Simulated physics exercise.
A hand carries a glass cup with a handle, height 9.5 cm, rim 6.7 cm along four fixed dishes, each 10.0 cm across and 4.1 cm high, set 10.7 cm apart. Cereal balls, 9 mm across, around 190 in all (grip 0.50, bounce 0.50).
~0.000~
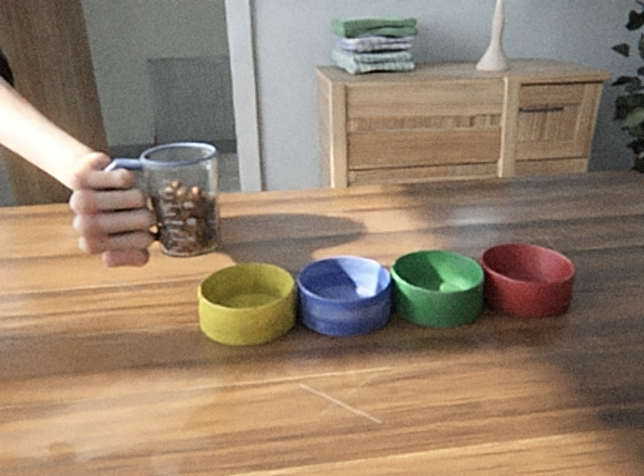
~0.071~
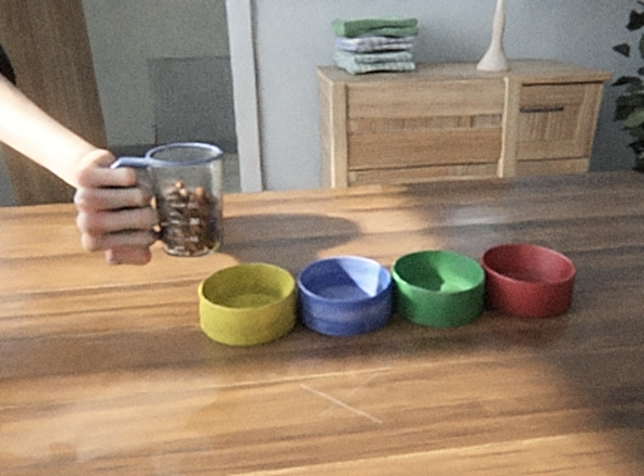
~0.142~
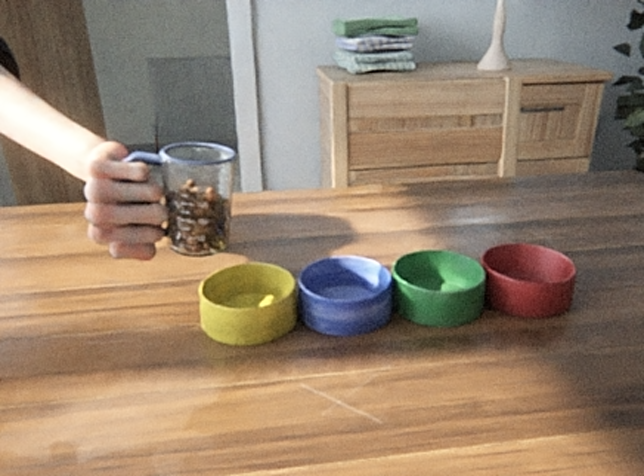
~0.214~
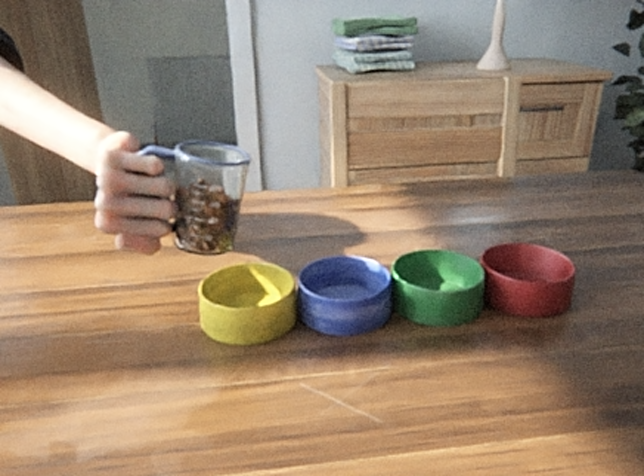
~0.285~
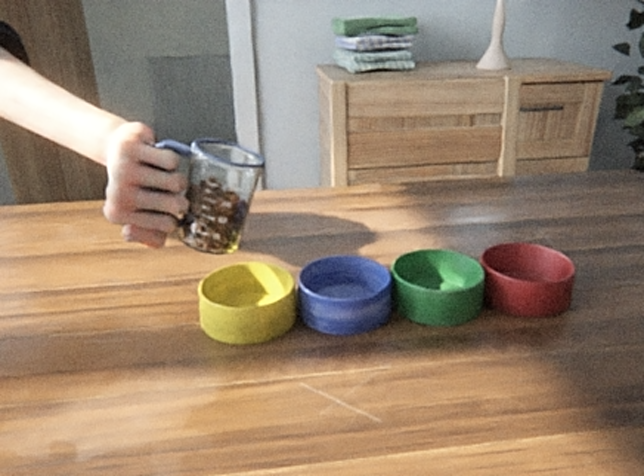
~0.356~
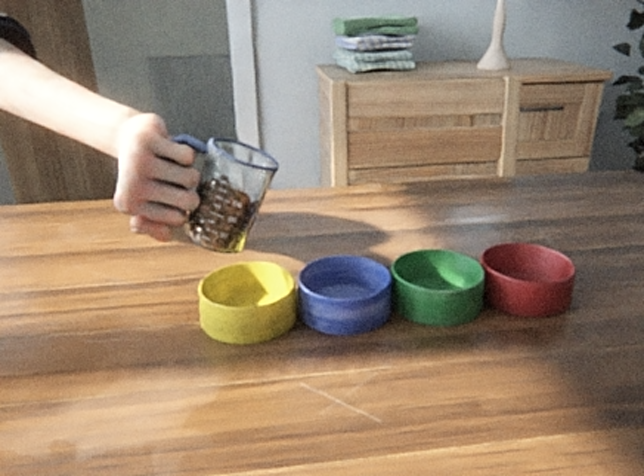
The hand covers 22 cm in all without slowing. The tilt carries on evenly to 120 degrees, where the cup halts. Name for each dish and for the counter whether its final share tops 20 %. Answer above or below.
Red: Below, blue: Below, green: Above, yellow: Below, counter: Below.
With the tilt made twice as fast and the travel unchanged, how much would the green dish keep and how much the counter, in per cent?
Green 40; counter 10.
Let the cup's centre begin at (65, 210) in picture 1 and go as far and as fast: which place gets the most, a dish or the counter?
The winner: Blue.
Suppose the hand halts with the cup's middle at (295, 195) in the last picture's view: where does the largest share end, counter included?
Most goes to: Blue.
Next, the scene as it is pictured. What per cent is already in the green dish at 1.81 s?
Some 90 per cent.
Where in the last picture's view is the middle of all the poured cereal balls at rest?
Around (447, 286).
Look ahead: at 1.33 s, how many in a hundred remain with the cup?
Roughly 100 per cent.
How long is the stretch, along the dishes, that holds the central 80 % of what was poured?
About 5 cm.
Then, at 0.94 s, tilt 69 degrees; cup holds 100 %.
After 1.33 s, tilt 100 degrees; cup holds 100 %.
After 1.81 s, tilt 120 degrees; cup holds 10 %, green 90 %.
In the end, at 2.6 s, red 0 %, blue 0 %, green 100 %, yellow 0 %, counter 0 %.
